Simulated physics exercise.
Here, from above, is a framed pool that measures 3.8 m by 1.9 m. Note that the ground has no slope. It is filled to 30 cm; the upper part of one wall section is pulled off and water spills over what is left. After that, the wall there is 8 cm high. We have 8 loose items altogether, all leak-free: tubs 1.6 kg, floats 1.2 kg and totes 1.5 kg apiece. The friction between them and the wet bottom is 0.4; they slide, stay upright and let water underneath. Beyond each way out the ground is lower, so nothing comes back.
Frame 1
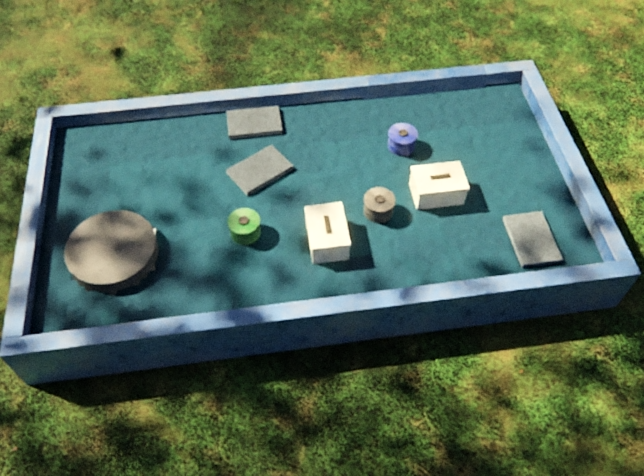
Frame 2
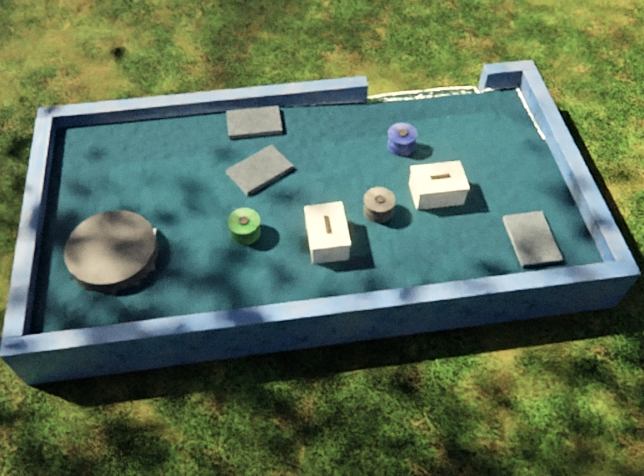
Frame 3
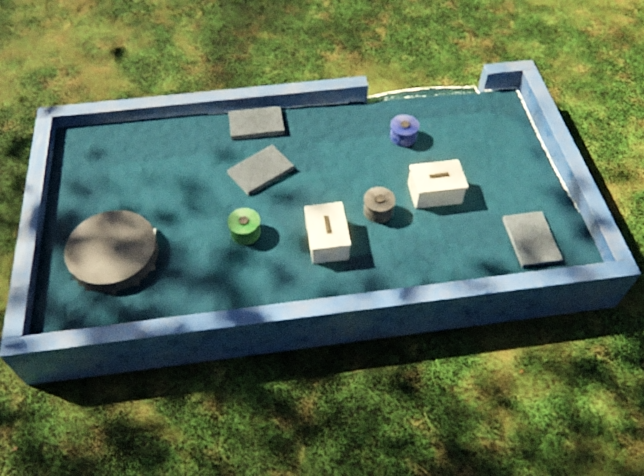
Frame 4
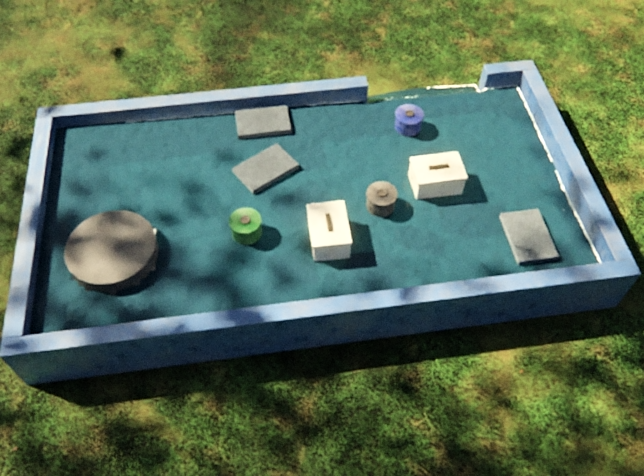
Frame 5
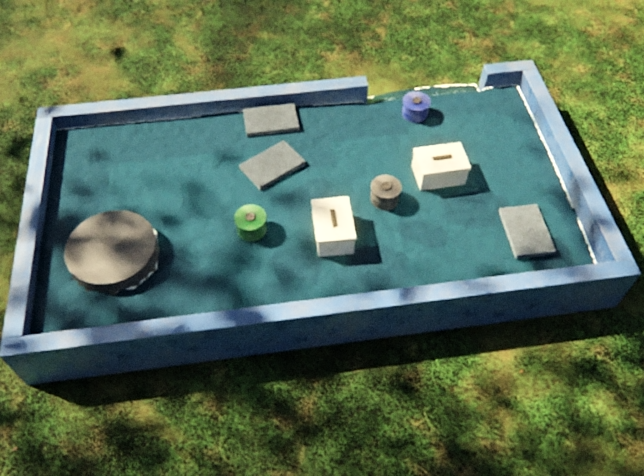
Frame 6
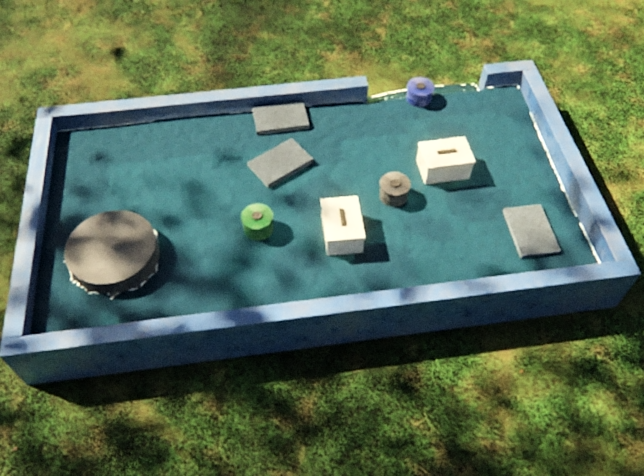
At the start, tubs, pale boxes and gray slabs sit in a blue-framed pool of water beside a large round gray object. Part of the back wall's top disappears toward the right, leaving a gap. The blue tub drifts back to the gap, while most other items shift slightly, mainly rightward.
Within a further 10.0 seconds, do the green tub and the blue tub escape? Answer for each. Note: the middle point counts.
In that time the green tub stays in, the blue tub escapes.
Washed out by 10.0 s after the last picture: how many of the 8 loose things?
My tally comes to 5.
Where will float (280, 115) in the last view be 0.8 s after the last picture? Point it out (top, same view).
Around (306, 115).
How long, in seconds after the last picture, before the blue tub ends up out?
Exit time: About 0.0 s.
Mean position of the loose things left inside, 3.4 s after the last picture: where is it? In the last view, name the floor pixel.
The centre is close to (395, 184).
Then, 0.8 s after the last picture the green tub is near (280, 216), 0.2 m from its start, afloat; the blue tub has gone out; 1 of 8 are out; 7 afloat.
Then, 3.4 s after the last picture the green tub is near (298, 208), 0.4 m from its start, afloat; the blue tub has gone out; 1 of 8 are out; 7 afloat.
Then, 6.0 s after the last picture the green tub is near (332, 198), 0.7 m from its start, afloat; the blue tub has gone out; 3 of 8 are out; 5 afloat.
Then, 10.0 s after the last picture the green tub is near (352, 183), 0.9 m from its start, afloat; the blue tub has gone out; 5 of 8 are out; 3 afloat.
